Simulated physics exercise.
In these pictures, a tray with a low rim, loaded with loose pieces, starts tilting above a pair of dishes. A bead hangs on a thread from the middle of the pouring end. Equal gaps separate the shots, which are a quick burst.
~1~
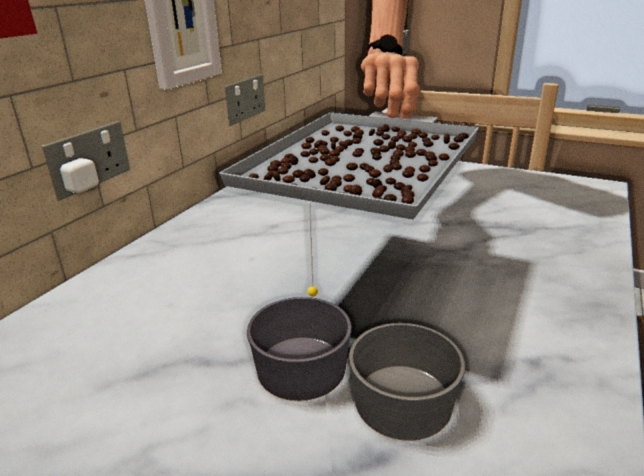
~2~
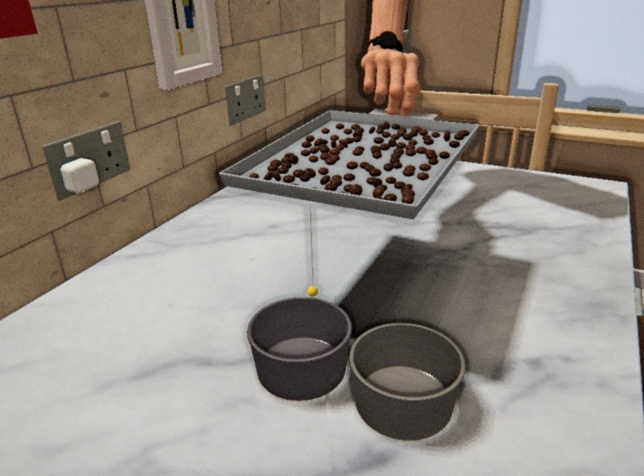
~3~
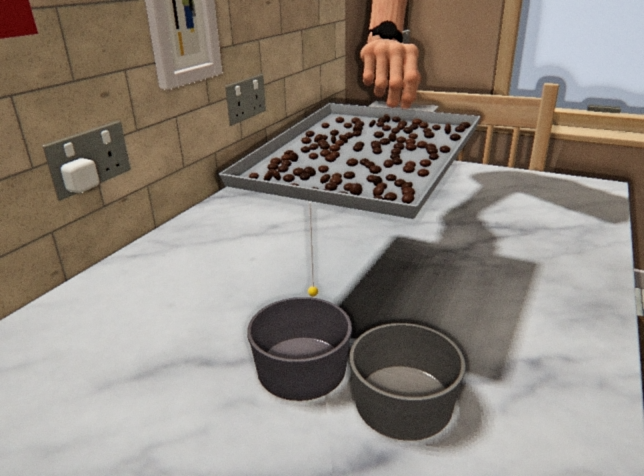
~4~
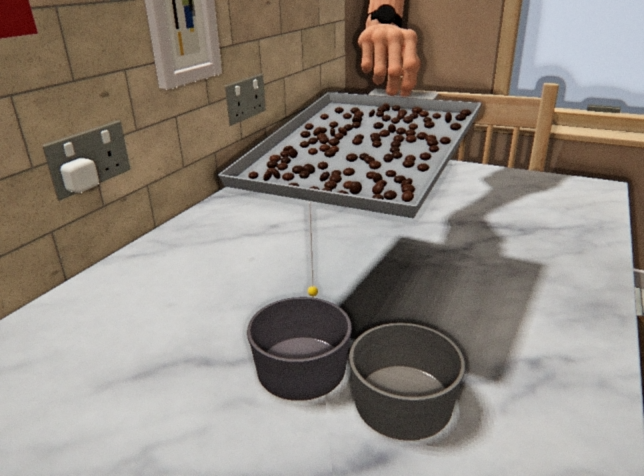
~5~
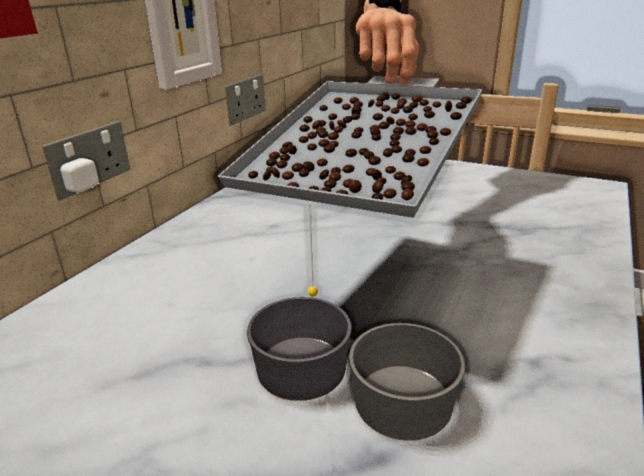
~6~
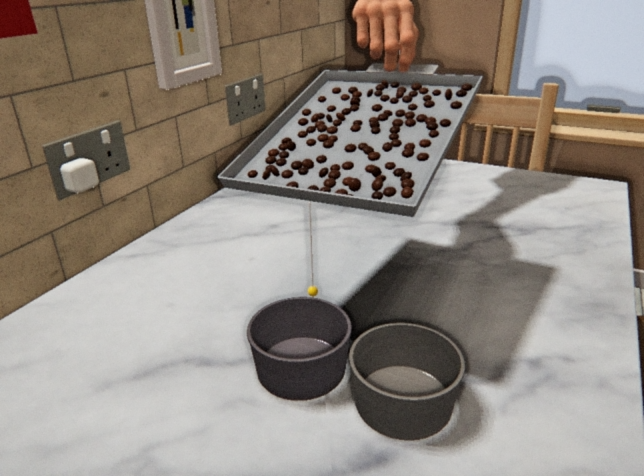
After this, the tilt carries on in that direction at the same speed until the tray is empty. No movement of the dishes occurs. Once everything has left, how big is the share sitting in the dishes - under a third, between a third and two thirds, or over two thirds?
The share caught will be moderate, a third to two thirds of the load.
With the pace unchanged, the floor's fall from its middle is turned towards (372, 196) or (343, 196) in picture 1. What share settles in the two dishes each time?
Respectively 60 and 90 in a hundred.
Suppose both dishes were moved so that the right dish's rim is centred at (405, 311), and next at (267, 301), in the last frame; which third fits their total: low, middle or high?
Case one, under a third; case two, the middle third.
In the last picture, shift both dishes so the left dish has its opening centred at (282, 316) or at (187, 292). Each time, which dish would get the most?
Place one: The leftmost one; place two: The rightmost one.
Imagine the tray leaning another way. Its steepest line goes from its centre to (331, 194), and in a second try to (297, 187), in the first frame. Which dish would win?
First spot: The leftmost dish, second spot: The leftmost dish.
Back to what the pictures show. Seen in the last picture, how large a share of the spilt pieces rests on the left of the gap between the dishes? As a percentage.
Looks like close to 100 per cent of it.
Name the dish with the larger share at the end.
It turns out to be the left.
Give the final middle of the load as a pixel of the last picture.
At about (282, 361), give or take.
Soon, tray tipped steeply; nearly all on the tray; a stray few in the air.
A while on, tray tipped right over; about half on the tray; a stray few in the right dish; a small part in the left dish; about a quarter outside both; a small part in the air.
Towards the end, tray tipped past a quarter turn; a small part in the right dish; about half in the left dish; about half outside both.
Finally, tray tipped past a quarter turn; a small part in the right dish; about half in the left dish; about half outside both.
